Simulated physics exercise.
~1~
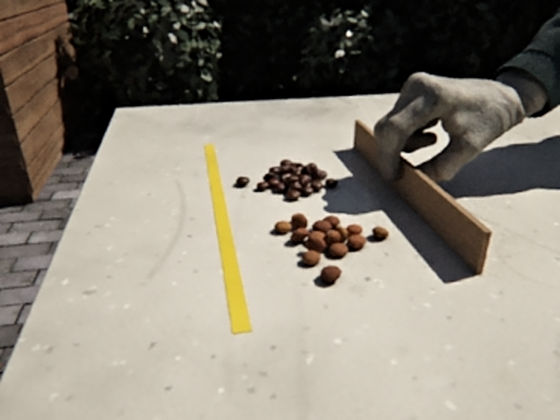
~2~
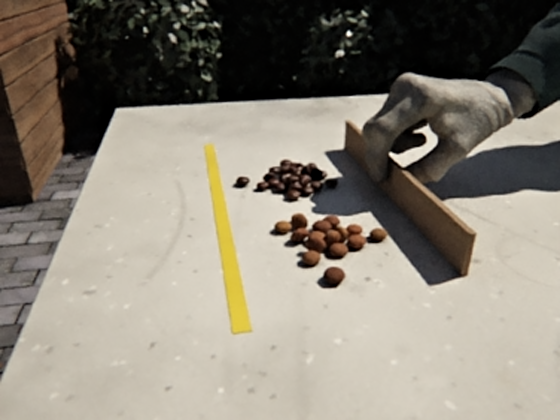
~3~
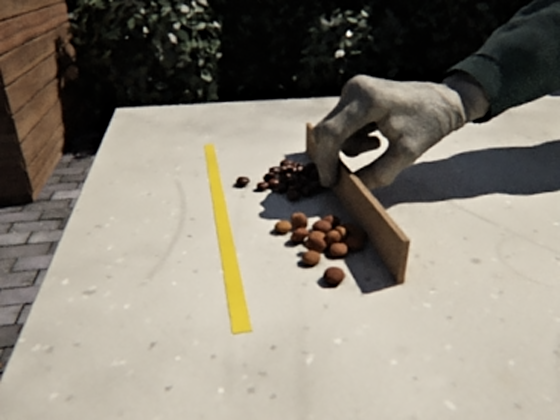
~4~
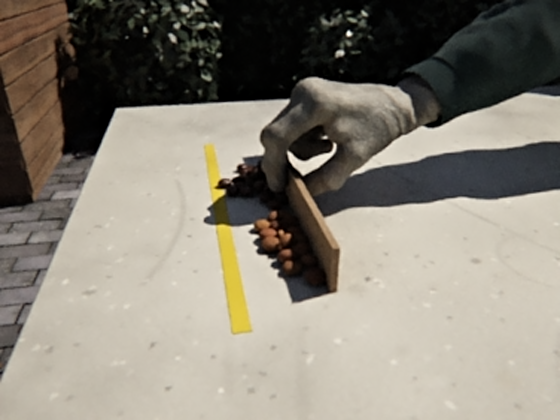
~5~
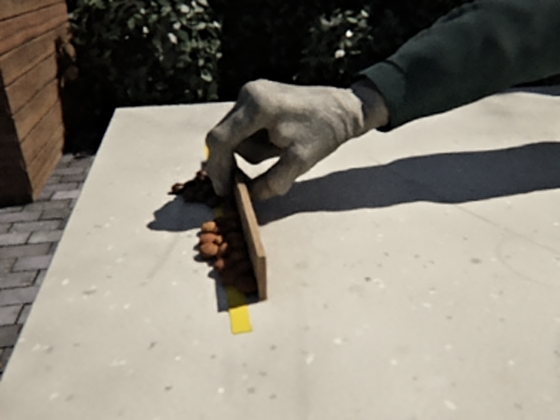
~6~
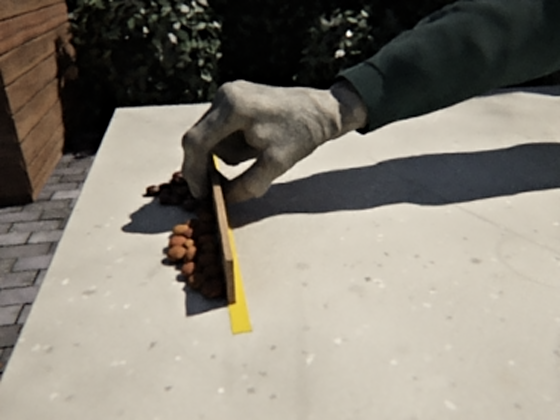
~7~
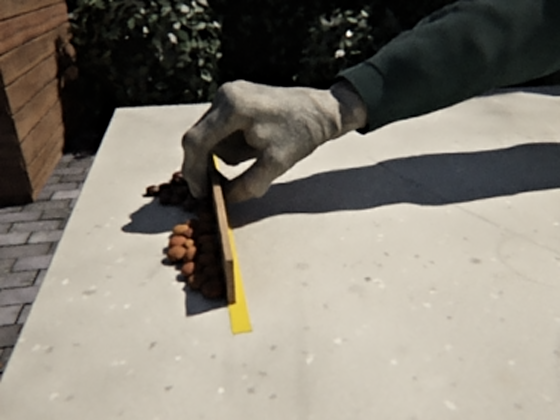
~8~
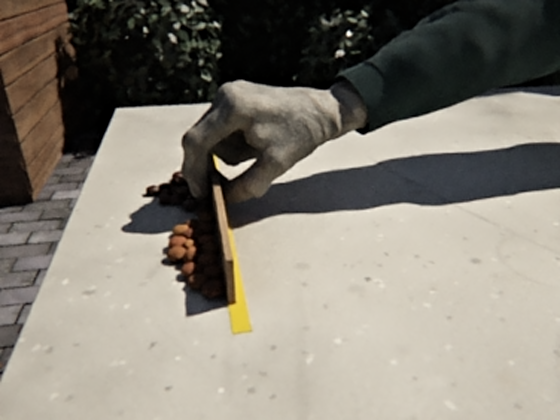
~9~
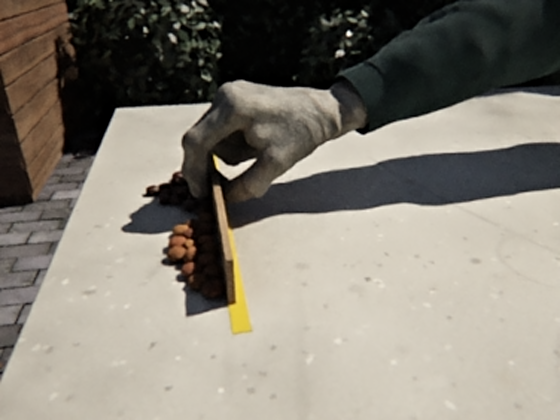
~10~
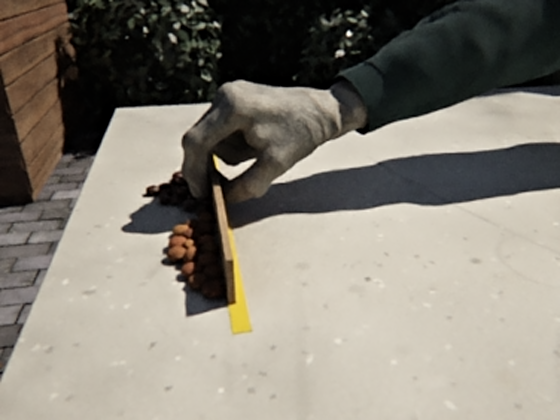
On a pale speckled table outdoors, seen from slightly above by a still camera, dark shrubs stand behind and a slatted wooden box and grey paving lie at the left. A strip of yellow tape crosses the tabletop, with a heap of dark brown nut-like pieces farther back and a redder brown heap nearer, both to its right. A gloved hand in a dark green sleeve slides an upright brown card left, gathering both heaps and pushing them across the tape. The card stops at the tape and stays there, still held, with both heaps resting on the table just left of it.
